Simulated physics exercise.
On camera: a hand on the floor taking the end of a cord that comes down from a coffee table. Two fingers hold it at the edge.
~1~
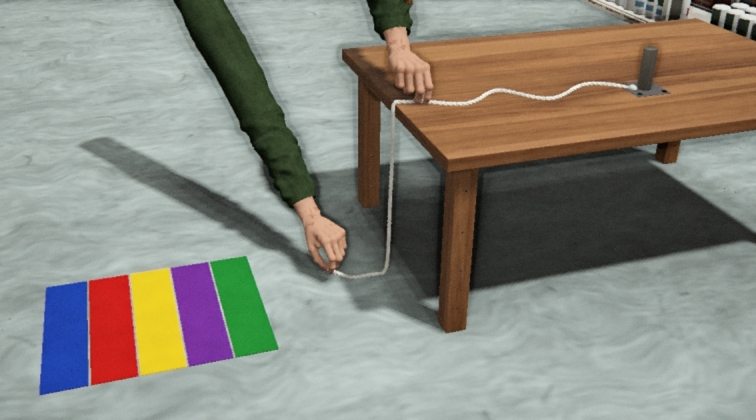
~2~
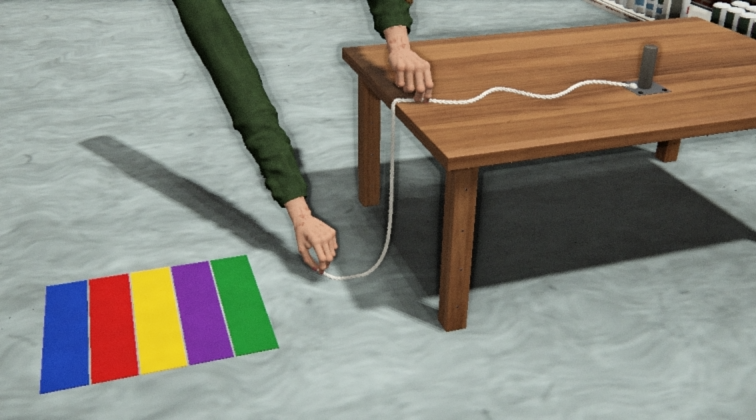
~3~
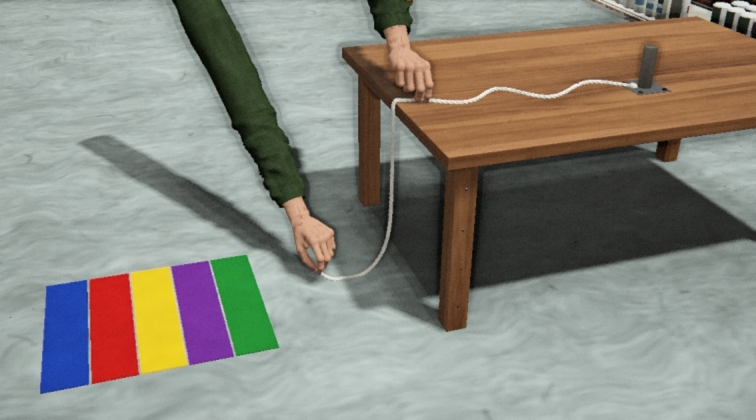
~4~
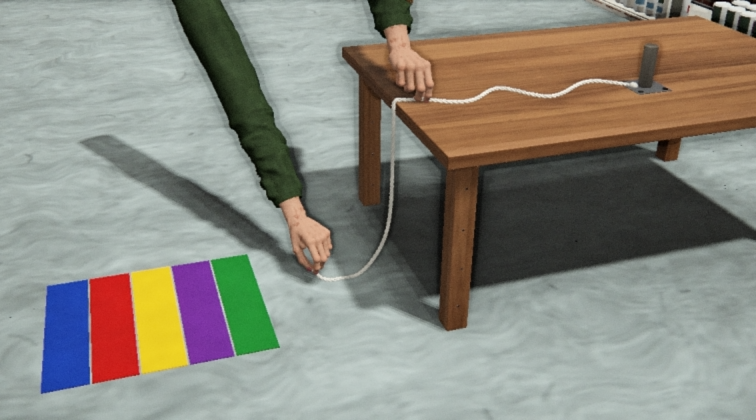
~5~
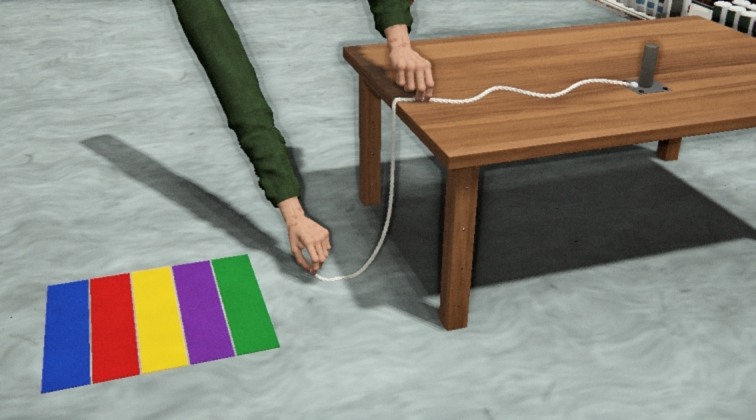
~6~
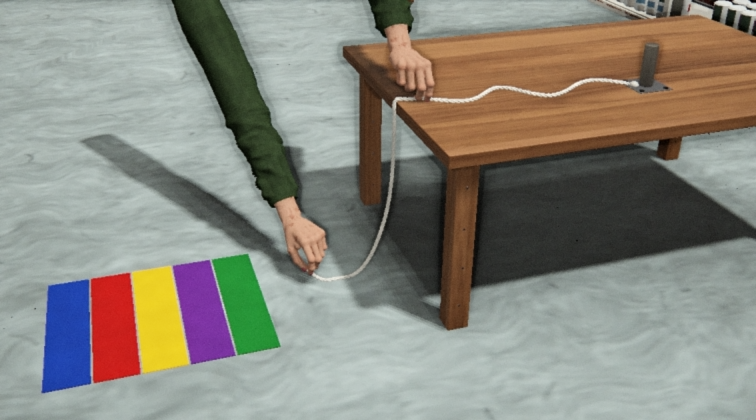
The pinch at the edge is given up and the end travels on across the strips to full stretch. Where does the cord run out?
Over yellow.
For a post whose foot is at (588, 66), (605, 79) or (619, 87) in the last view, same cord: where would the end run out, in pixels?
In that order: (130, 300), (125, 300) and (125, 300).
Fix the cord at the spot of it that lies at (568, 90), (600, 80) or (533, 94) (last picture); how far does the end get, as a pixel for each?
Try by try, around (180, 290), (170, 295) and (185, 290).
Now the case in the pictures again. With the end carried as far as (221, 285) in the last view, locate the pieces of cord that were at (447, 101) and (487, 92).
At (405, 101), then (460, 98).
Soon after, end near (221, 285); over green.
Then, end near (182, 292); over purple.
At full stretch, end near (159, 295); over yellow. The end stops over the yellow strip.
